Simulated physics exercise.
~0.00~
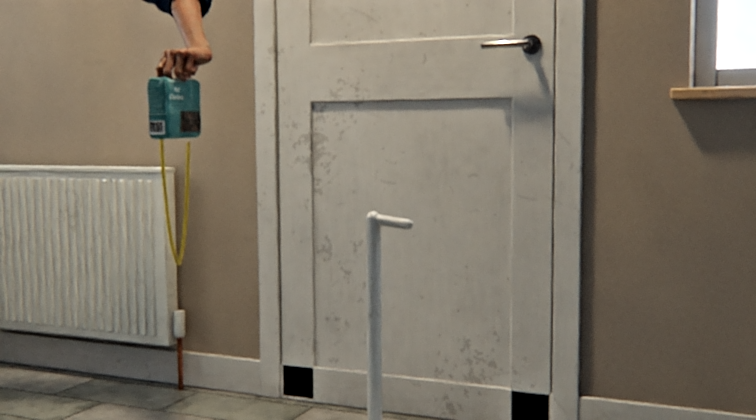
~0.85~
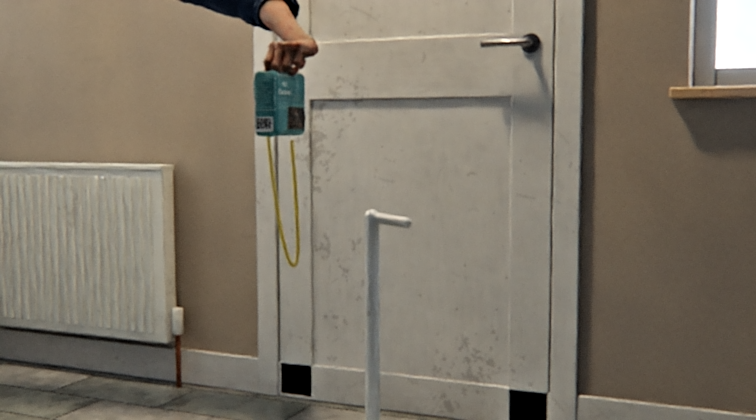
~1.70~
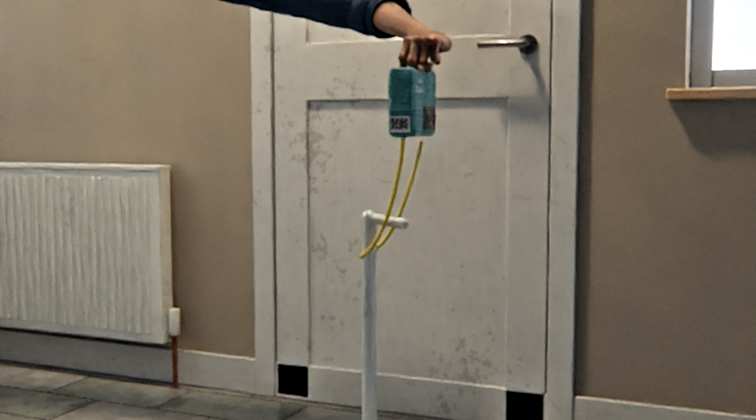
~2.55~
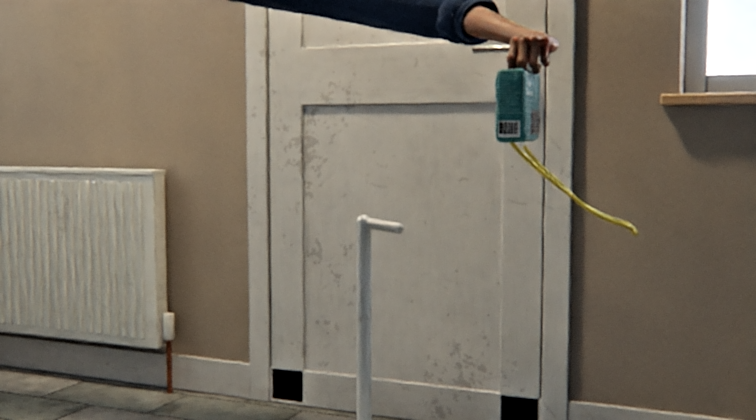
We see a hand carry a turquoise pouch with a dangling yellow loop from left to right in front of a white door. The loop passes by a short white post with a bar at its top, and the pouch ends clear on the right, its loop swinging out.
